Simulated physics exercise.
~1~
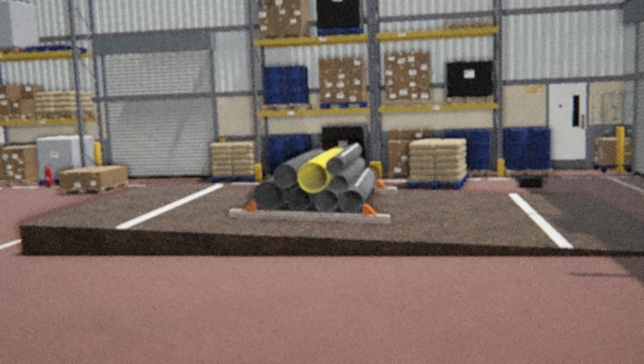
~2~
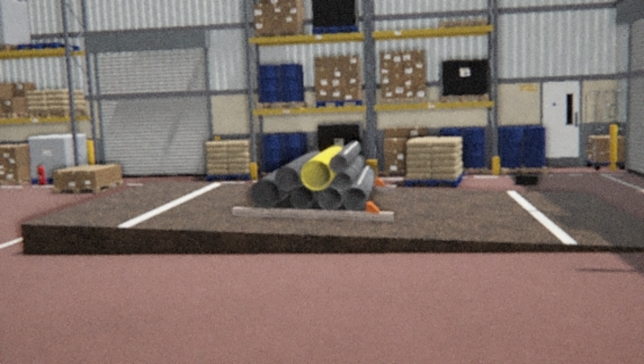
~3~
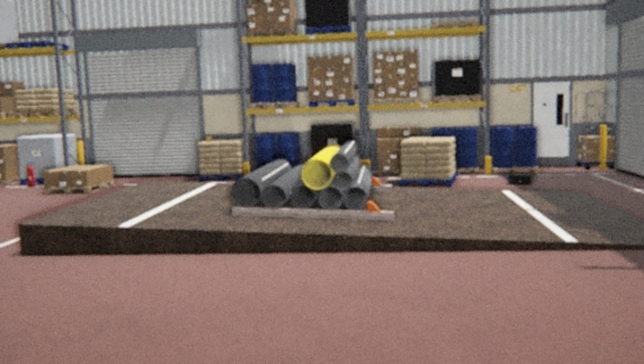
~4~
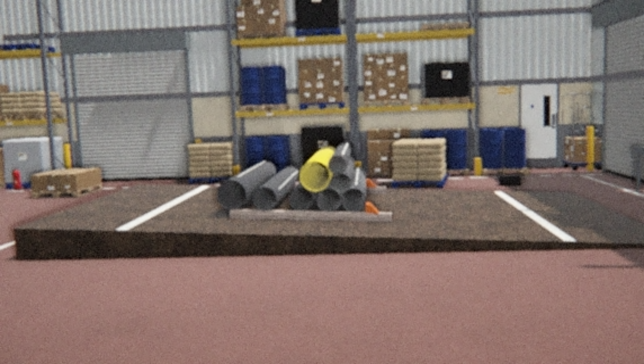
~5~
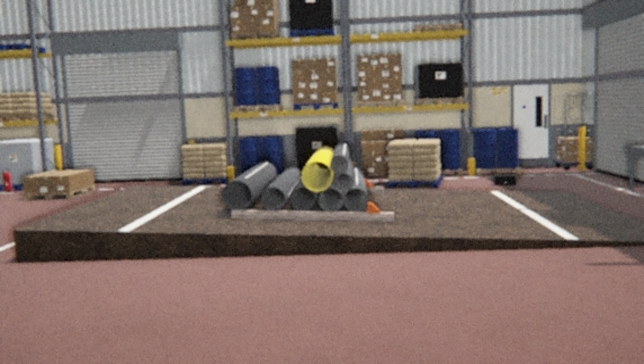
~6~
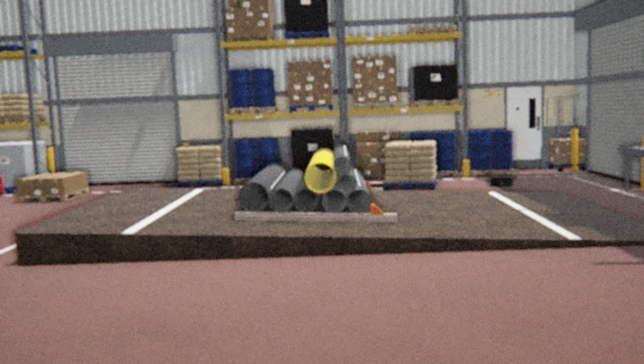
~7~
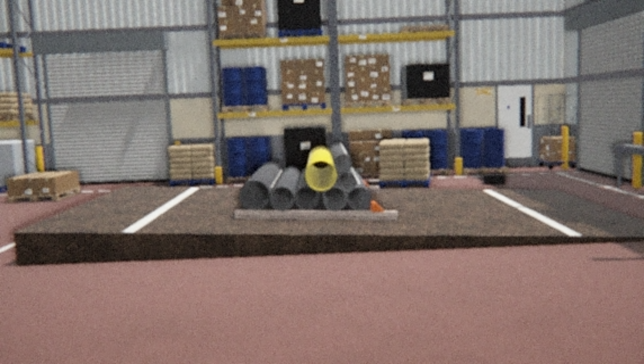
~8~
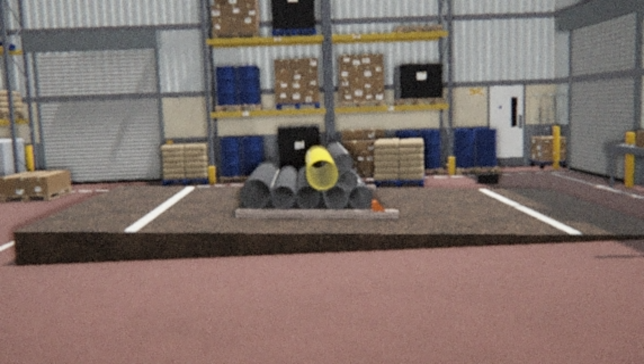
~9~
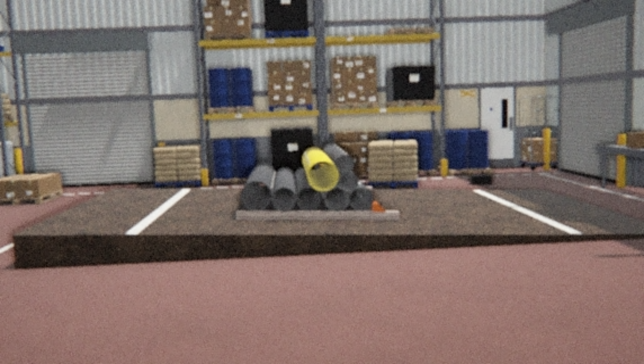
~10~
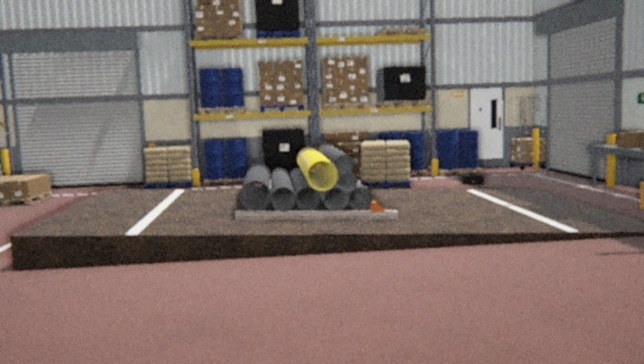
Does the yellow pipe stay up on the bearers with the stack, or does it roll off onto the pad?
It stays up on the bearers, still resting on top of the grey pipes at the end.
Grey pipes edging left once the left chock disappears, then closing back up on the bearers, the yellow pipe still resting on top.
